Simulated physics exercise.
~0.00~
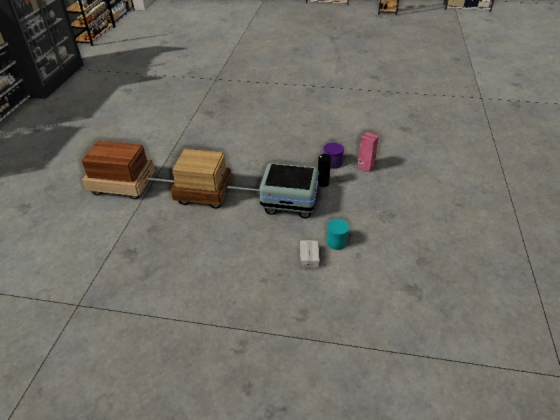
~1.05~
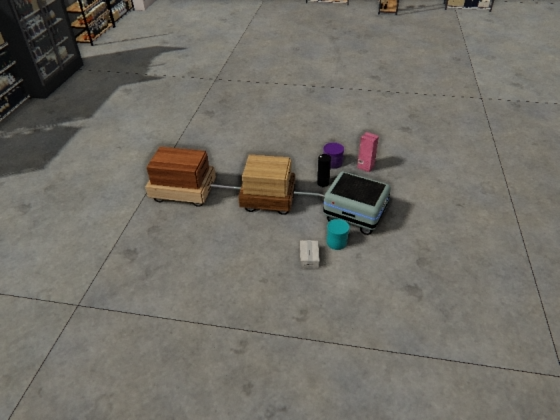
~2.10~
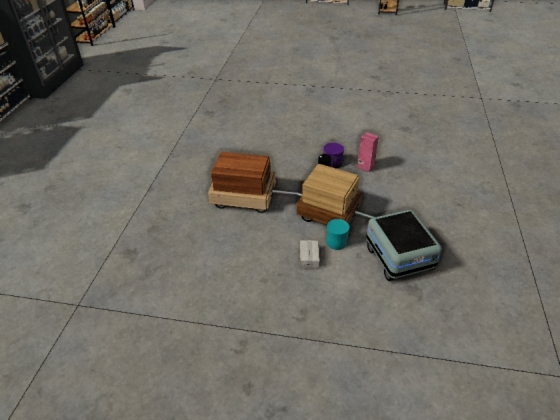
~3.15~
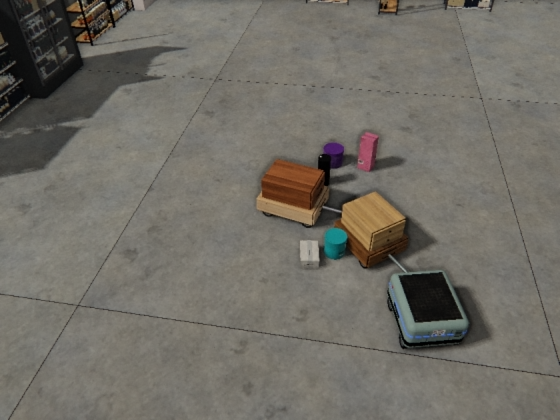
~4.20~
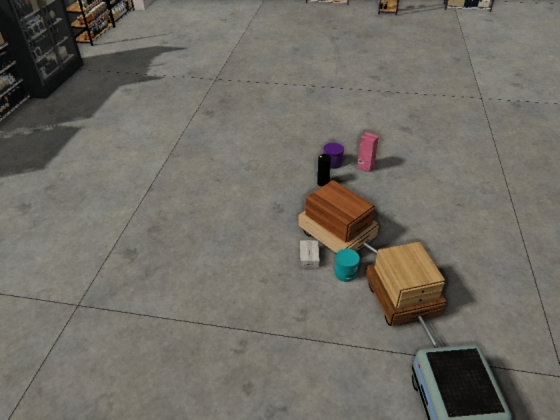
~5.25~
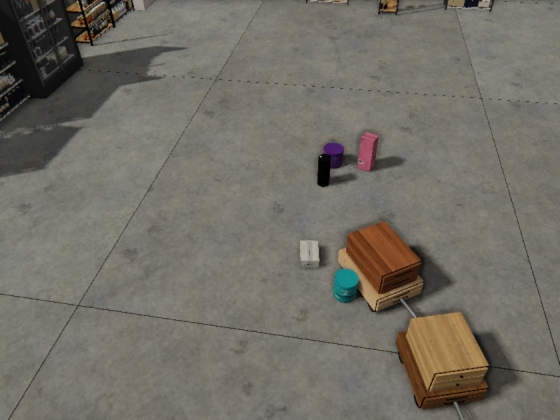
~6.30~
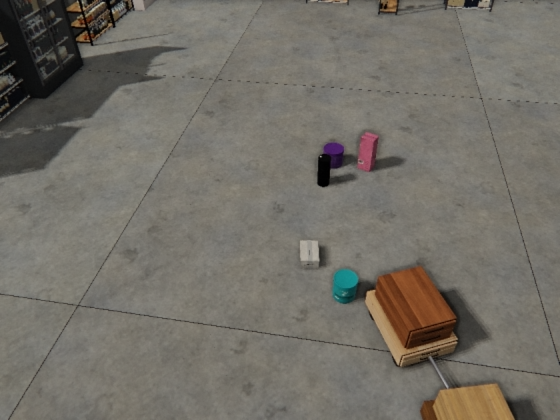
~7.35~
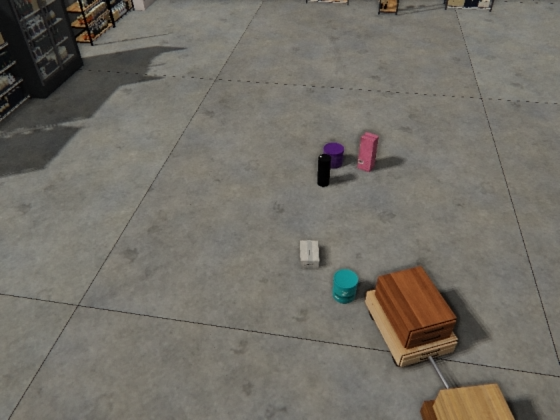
On a concrete warehouse floor, a pale blue tug pulled two loaded wooden carts past five small items and swung right toward the viewer, its carts nudging the turquoise pail along before the tug left view and the carts stopped, the pail still upright.
